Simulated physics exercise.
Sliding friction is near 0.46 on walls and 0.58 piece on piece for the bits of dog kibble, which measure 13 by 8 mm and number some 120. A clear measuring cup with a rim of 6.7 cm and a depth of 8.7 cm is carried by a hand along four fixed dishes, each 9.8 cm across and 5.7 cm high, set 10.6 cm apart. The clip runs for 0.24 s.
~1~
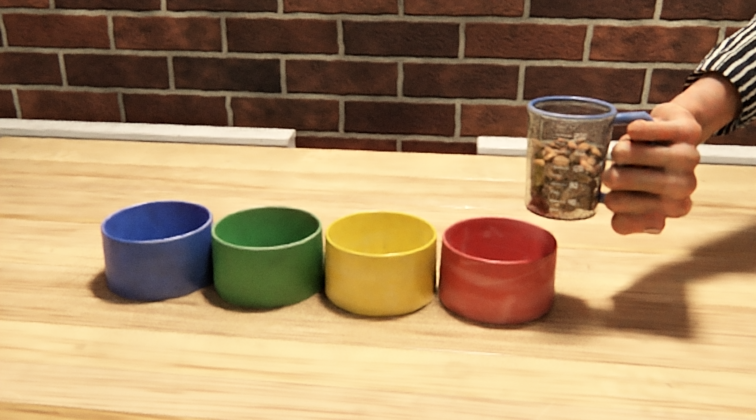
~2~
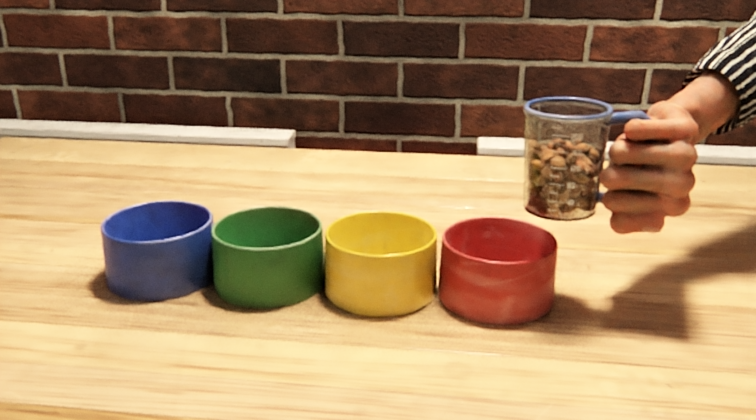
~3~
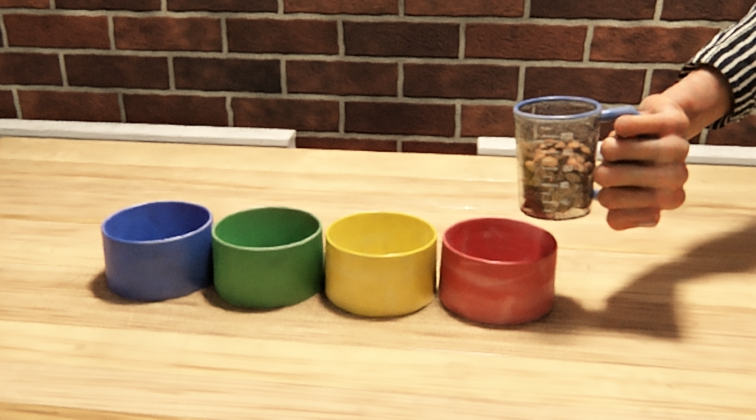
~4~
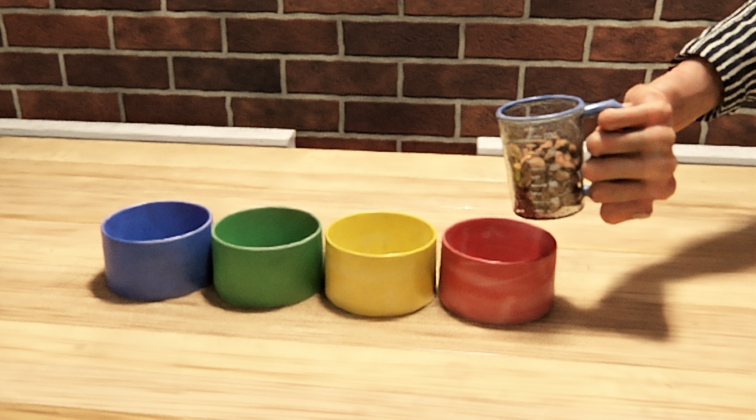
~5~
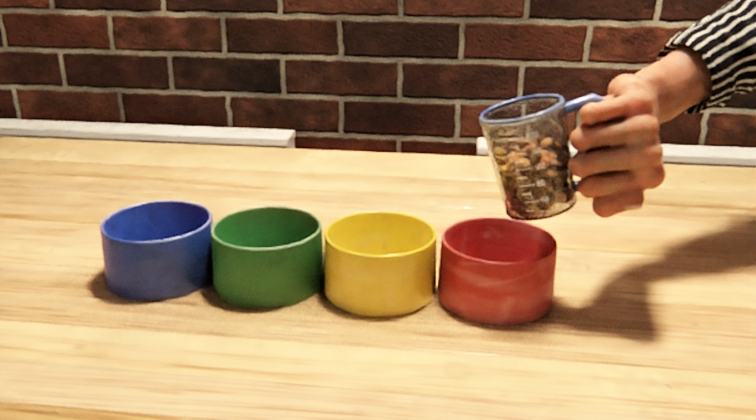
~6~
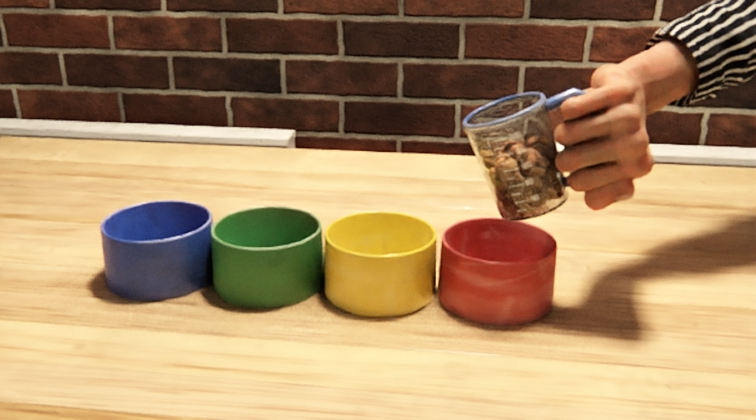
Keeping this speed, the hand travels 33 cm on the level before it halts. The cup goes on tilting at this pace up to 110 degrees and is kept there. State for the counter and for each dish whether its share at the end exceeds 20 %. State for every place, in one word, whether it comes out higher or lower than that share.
Red: Lower, blue: Higher, green: Higher, yellow: Lower, counter: Lower.
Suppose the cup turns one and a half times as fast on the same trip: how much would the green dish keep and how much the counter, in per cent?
Then green ends at 60 and the counter at 10.
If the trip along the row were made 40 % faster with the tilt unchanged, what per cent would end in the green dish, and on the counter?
Green 0, counter 0.
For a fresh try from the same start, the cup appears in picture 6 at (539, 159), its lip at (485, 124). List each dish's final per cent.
Red: 0 / blue: 10 / green: 30 / yellow: 50.
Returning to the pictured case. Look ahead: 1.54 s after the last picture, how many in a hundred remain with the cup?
15 per cent.
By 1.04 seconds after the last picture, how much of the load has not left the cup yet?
I reckon around 55 per cent.
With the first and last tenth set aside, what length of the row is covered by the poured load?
I'd put it at close to 13 cm.
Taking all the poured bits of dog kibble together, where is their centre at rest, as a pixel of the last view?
When it all comes to rest, the middle is near (170, 263).
Then, 0.62 s after the last picture, tilt 96 degrees; cup holds 100 %.
Then, 1.04 s after the last picture, tilt 110 degrees; cup holds 55 %, blue 5 %, green 35 %.
Then, 1.54 s after the last picture, tilt 110 degrees; cup holds 15 %, blue 50 %, green 35 %.
In the end, red 0 %, blue 65 %, green 35 %, yellow 0 %, counter 0 %.
